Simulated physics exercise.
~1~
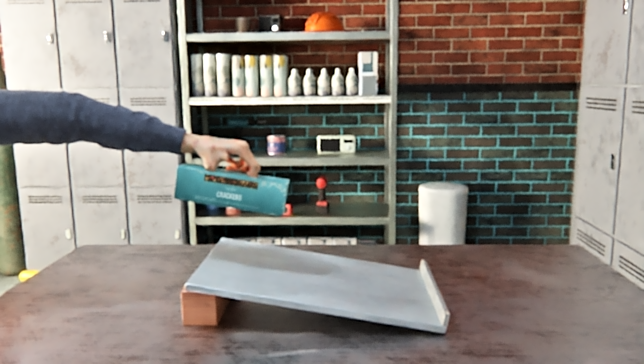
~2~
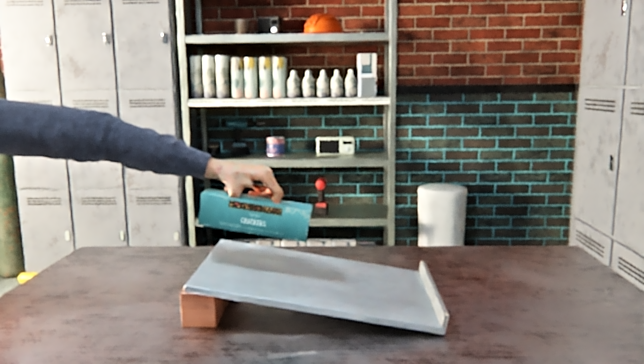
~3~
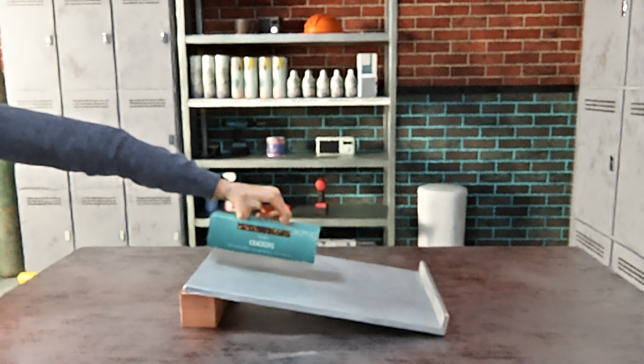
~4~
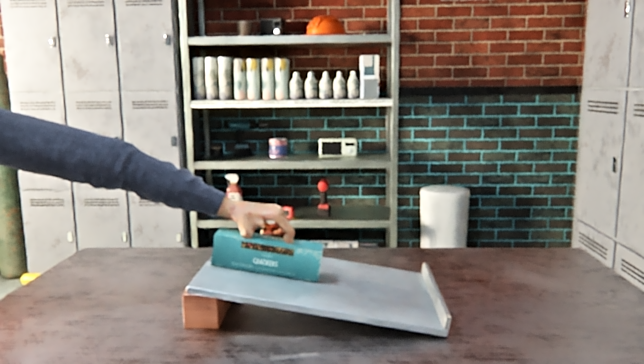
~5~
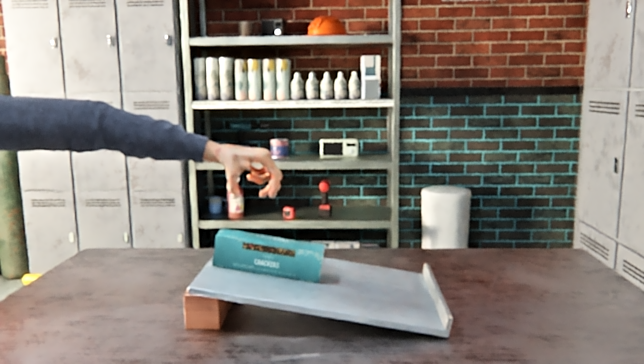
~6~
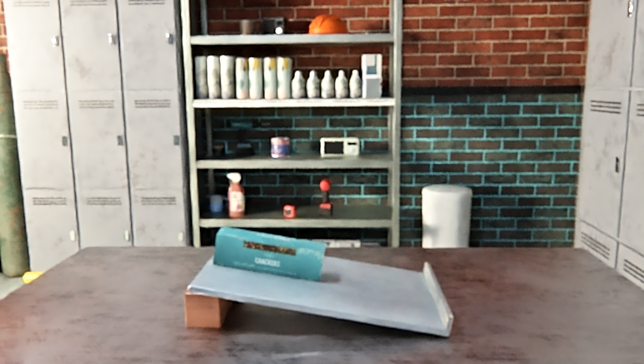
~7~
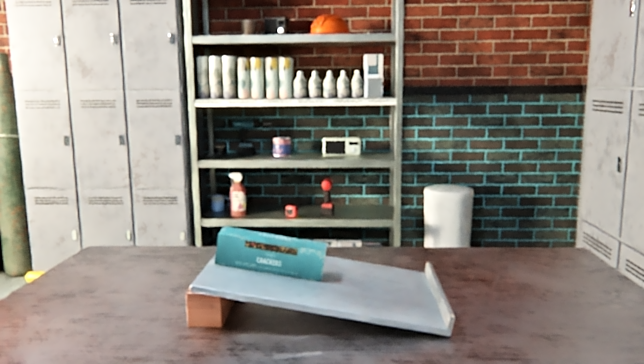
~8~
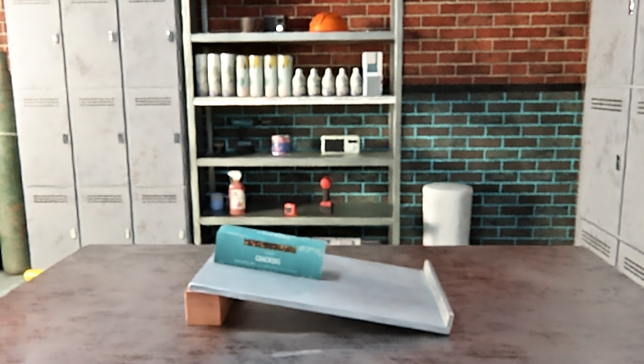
At the start, an arm in a dark blue sleeve reaches in from the left, holding a turquoise carton above a grey board that slopes down to the right. One end of the board is propped on a reddish-brown block on a table, with lockers, shelves and a brick wall behind. The hand moves the carton right and down, then lowers it onto the upper part of the slope. The fingers open, and the hand draws back to the left and out of view. The carton stays at rest on the tilted board, without sliding.
